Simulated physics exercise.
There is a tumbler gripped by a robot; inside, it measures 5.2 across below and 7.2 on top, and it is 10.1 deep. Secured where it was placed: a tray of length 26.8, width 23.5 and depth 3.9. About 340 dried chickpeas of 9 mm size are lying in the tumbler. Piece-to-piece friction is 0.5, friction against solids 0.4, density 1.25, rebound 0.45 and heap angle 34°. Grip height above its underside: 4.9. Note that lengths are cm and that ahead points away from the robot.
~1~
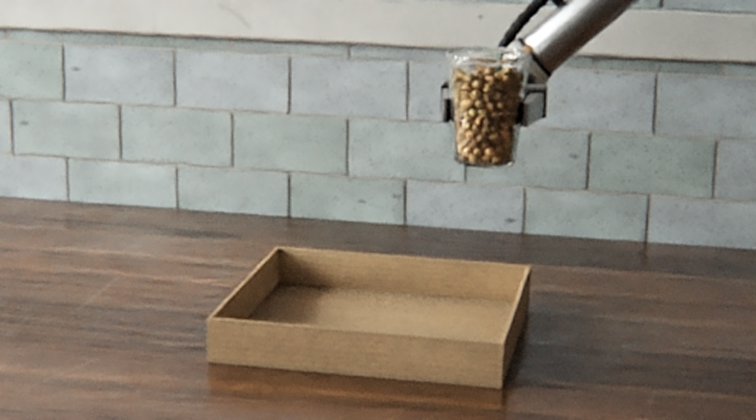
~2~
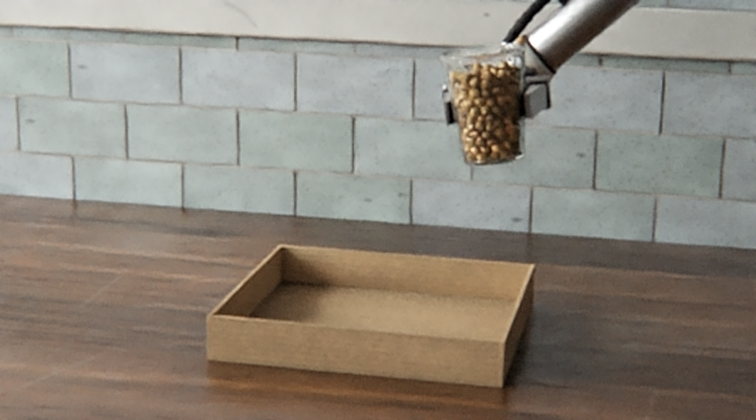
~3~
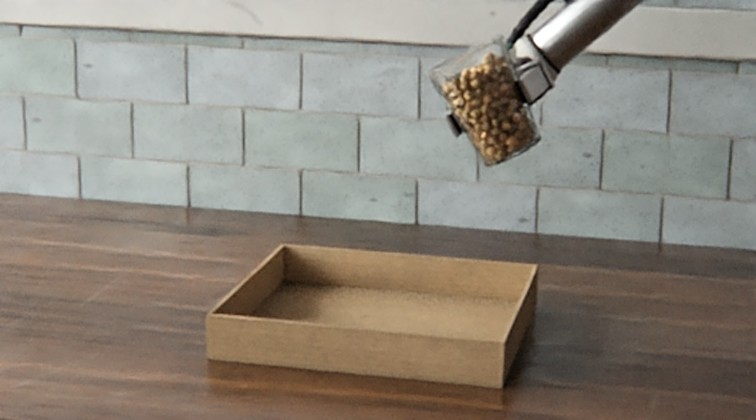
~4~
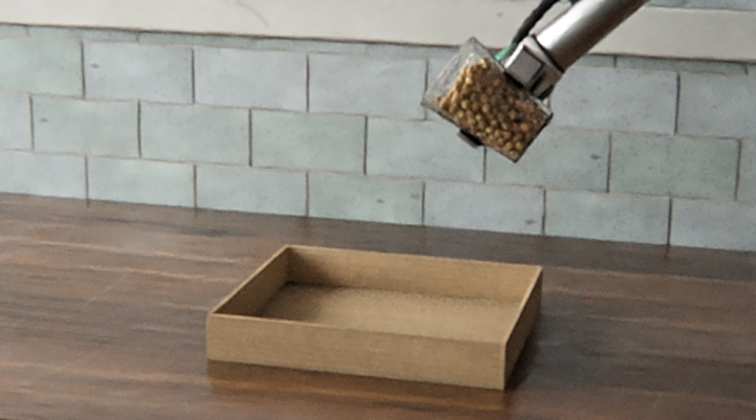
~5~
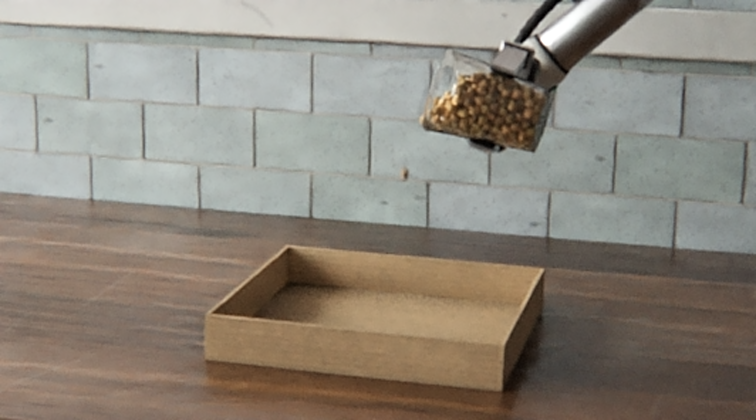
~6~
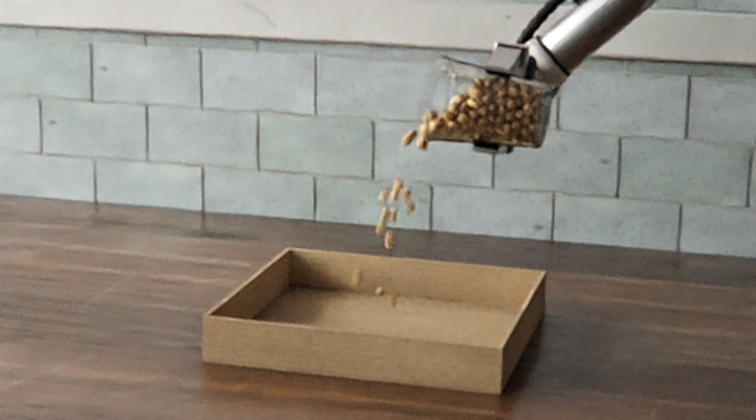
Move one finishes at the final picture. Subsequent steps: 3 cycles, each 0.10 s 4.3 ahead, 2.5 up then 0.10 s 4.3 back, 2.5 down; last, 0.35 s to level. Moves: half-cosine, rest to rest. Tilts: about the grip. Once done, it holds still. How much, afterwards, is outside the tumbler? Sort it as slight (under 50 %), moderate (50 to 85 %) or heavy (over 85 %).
It counts as heavy.
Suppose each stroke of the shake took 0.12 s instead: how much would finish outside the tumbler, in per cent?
That gives about 100 percent.
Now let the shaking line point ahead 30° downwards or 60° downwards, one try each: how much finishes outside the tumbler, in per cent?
I'd say close to 75 percent for the first and close to 55 percent for the second.
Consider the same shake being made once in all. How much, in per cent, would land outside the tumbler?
I'd expect close to 100 per cent then.
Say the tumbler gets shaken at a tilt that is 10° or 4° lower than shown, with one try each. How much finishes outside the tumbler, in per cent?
I'd expect close to 100 and then 100 per cent.
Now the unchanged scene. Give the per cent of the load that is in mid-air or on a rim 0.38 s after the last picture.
Reading at that time: Some 4 per cent.
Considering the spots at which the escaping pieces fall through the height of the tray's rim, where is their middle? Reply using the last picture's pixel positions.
Roughly at (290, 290).
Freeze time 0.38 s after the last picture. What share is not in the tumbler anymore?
About 100 per cent so far.
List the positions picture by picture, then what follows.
The tumbler middle at (487, 109), level; upper third of the load around (489, 84), from x 455 to 530, top at y 50; 343 in the tumbler, in the first picture.
The tumbler middle at (488, 106), tilted 8° forward; upper third of the load around (488, 81), from x 455 to 520, top at y 40, in the second picture.
The tumbler middle at (490, 105), tilted 29° forward; upper third of the load around (486, 83), from x 445 to 530, top at y 55, in the third picture.
The tumbler middle at (492, 106), tilted 55° forward; upper third of the load around (484, 87), from x 435 to 540, top at y 60, in the fourth picture.
The tumbler middle at (492, 106), tilted 76° forward; upper third of the load around (492, 93), from x 405 to 545, top at y 75; 342 in the tumbler, 1 in flight or on a rim, in the fifth picture.
The tumbler middle at (492, 108), tilted 84° forward; upper third of the load around (500, 98), from x 355 to 545, top at y 80; 327 in the tumbler, 3 in the tray, 13 in flight or on a rim, in the sixth picture.
Then, 0.38 s on, tilted 84° forward, highest piece 22 above the table; 313 in the tray, 15 on the table or floor, 2 in the tumbler, 13 in flight or on a rim.
Then, 0.76 s on, tilted 48° forward, highest piece 2 above the table; 319 in the tray, 24 on the table or floor.
Then, 1.15 s on, level, highest piece 2 above the table; 319 in the tray, 24 on the table or floor.
Then, 2.20 s on, level, highest piece 2 above the table; 319 in the tray, 24 on the table or floor.
In the end, 319 in the tray, 24 on the table or floor. That is 100 % outside the tumbler.
